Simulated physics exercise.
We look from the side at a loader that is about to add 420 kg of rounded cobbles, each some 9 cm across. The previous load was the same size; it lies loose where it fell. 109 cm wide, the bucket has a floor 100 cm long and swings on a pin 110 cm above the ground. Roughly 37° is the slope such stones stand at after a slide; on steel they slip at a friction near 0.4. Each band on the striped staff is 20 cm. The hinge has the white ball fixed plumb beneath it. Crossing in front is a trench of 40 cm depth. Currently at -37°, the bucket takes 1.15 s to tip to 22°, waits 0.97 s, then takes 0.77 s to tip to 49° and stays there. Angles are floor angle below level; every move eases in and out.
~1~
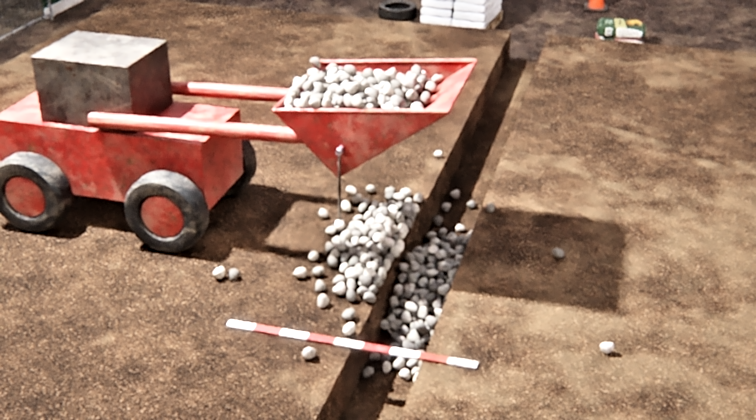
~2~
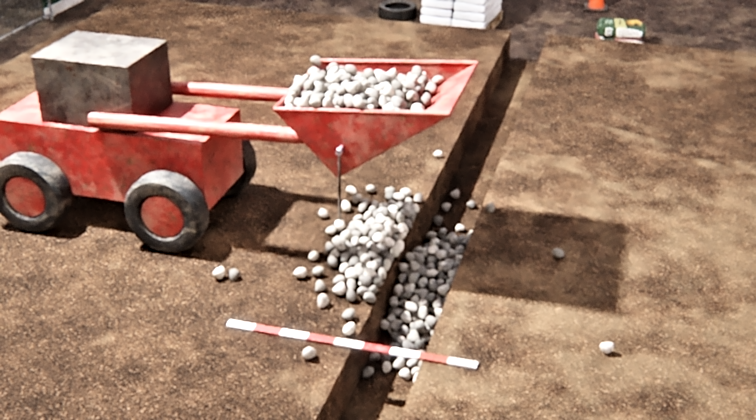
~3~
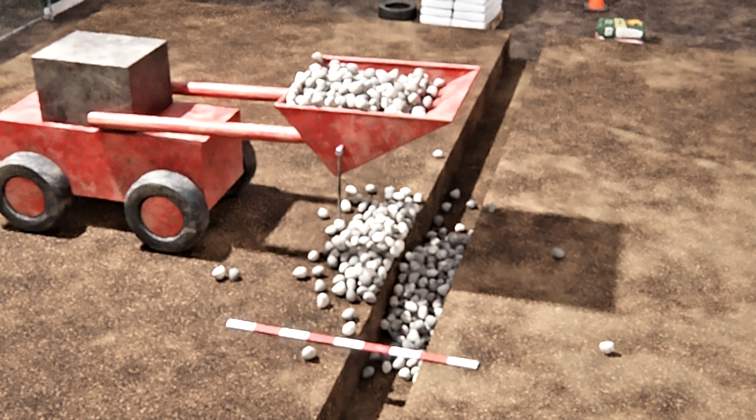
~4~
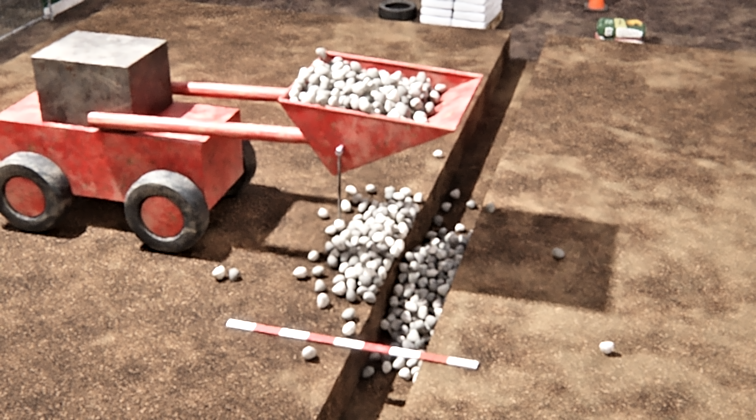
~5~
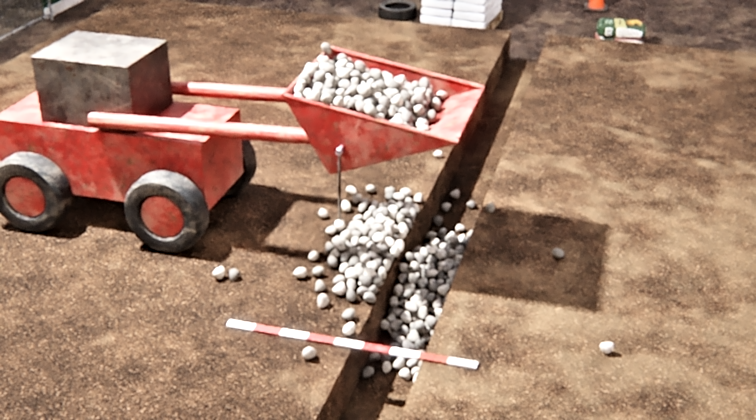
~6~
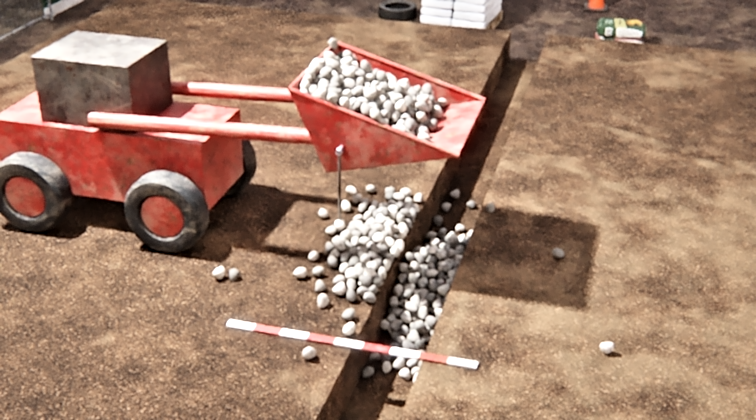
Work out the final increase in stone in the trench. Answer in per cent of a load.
The increase comes to about 25 per cent of a load.
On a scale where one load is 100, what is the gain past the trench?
75 %.
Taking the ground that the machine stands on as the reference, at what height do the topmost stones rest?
It reaches near 26 cm up from the ground.
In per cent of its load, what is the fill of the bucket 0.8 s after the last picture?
Close to 95 in a hundred is still held.
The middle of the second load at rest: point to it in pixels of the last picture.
I'd put their centre close to (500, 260).
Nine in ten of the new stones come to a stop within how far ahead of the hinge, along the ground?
It's roughly 170 cm ahead of it.
Then, 0.4 s after the last picture the floor is at 13°; in per cent of one load, 100 in the bucket, 32 short of the trench, 66 in the trench, 1 past the trench; the foremost stones are at (490, 275).
Then, 0.8 s after the last picture the floor is at 22°; in per cent of one load, 93 in the bucket, 32 short of the trench, 70 in the trench, 4 past the trench; the foremost stones are at (504, 238).
Then, 2.9 s after the last picture the floor is at 49°; in per cent of one load, 0 in the bucket, 32 short of the trench, 90 in the trench, 77 past the trench; the foremost stones are at (660, 275).
Then, 5.5 s after the last picture the floor is at 49°; in per cent of one load, 0 in the bucket, 32 short of the trench, 91 in the trench, 76 past the trench; the foremost stones are at (660, 275). Net gain in the trench, 25.
